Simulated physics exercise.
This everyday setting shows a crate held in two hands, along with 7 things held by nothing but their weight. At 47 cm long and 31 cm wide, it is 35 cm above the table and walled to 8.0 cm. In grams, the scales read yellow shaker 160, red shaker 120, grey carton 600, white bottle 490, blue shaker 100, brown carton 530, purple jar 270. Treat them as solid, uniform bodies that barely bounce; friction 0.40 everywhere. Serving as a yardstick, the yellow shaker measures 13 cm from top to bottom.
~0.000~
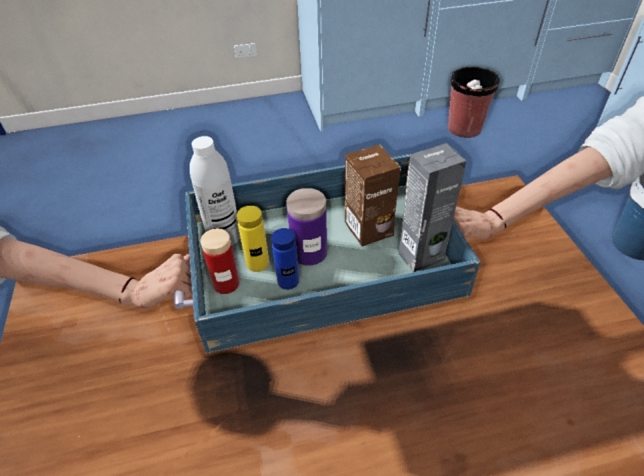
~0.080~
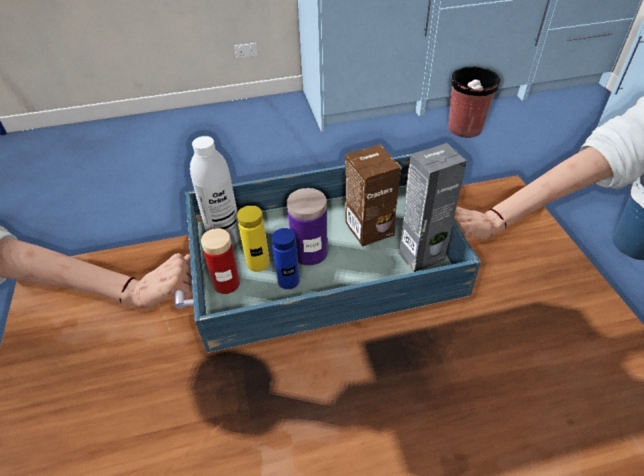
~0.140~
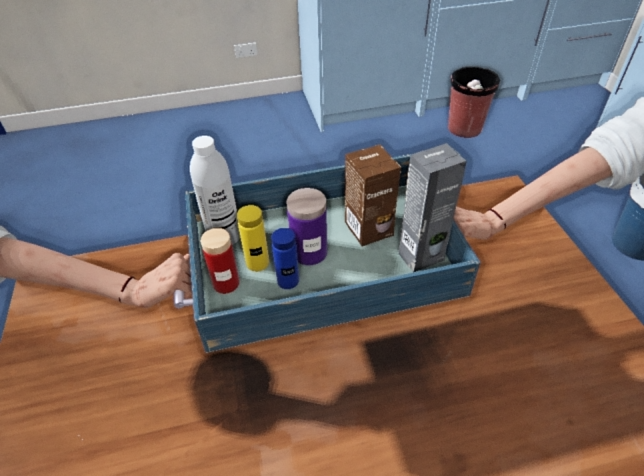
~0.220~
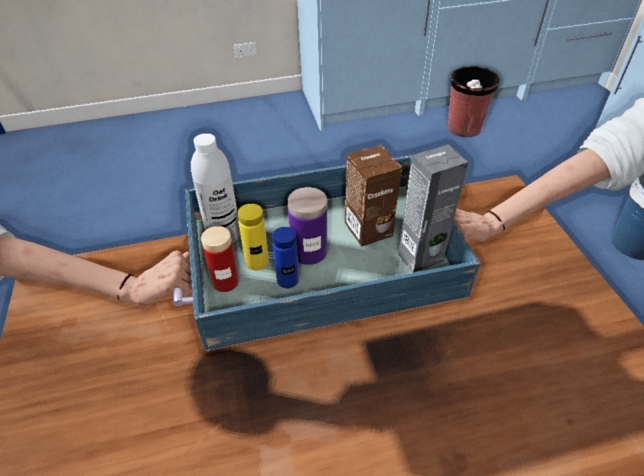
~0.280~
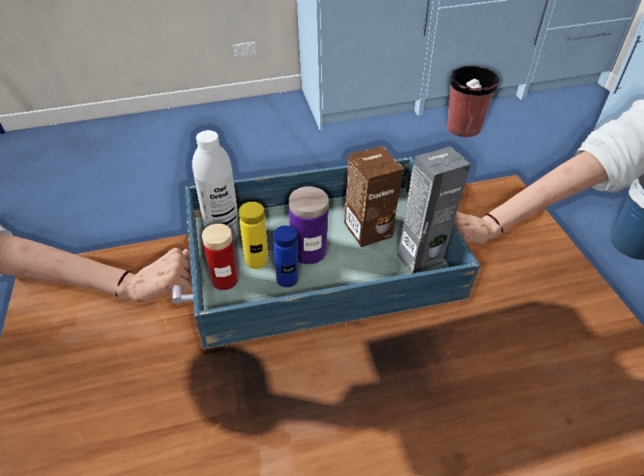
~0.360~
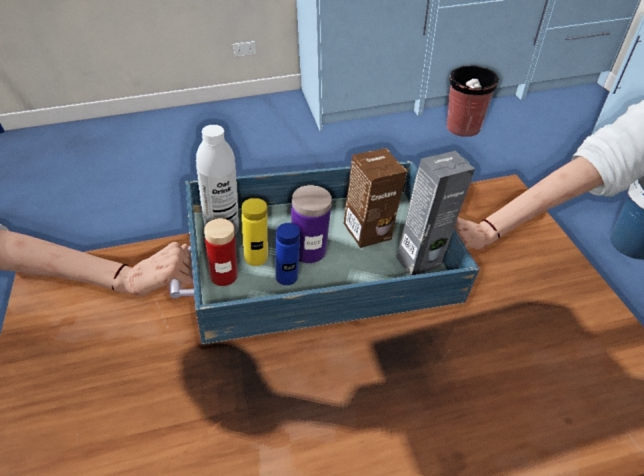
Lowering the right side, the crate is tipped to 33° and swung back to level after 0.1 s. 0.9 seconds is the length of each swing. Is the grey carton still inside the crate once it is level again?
No, it has left the crate.
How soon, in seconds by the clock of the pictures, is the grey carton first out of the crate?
At about 1.0 s.
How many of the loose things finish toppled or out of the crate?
That makes 5.
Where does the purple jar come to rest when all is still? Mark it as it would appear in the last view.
Around (381, 213).
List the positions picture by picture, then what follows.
The first frame shows crate level; grey carton (429, 212); yellow shaker (254, 240).
The second frame shows crate level; white bottle (215, 194); blue shaker (286, 260).
The third frame shows crate level; brown carton (371, 197); purple jar (308, 228).
The fourth frame shows tip 1°, right side down; yellow shaker (254, 238); red shaker (221, 260).
The fifth frame shows tip 3°, right side down; white bottle (216, 189); blue shaker (286, 257).
The sixth frame shows tip 6°, right side down; grey carton (432, 217); brown carton (373, 199).
Around 0.86 s, tip 31°, right side down; grey carton tipped 28° against what carries it near (449, 249); blue shaker tipped 51° against what carries it; white bottle tipped 31° against what carries it.
Around 1.06 s, tip 33°, right side down; grey carton now out of the crate; yellow shaker on its side; red shaker on its side.
Around 1.16 s, tip 33°, right side down; yellow shaker on its side; red shaker on its side; white bottle on its side.
Around 1.56 s, tip 16°, right side down; yellow shaker on its side; red shaker on its side; white bottle on its side.
Finally (2.5 s), out of the crate, grey carton; on their side or leaning hard in the crate, yellow shaker, red shaker, white bottle and blue shaker; not toppled but over 5 cm from the start, brown carton and purple jar. In the last view, grey carton near (502, 320).
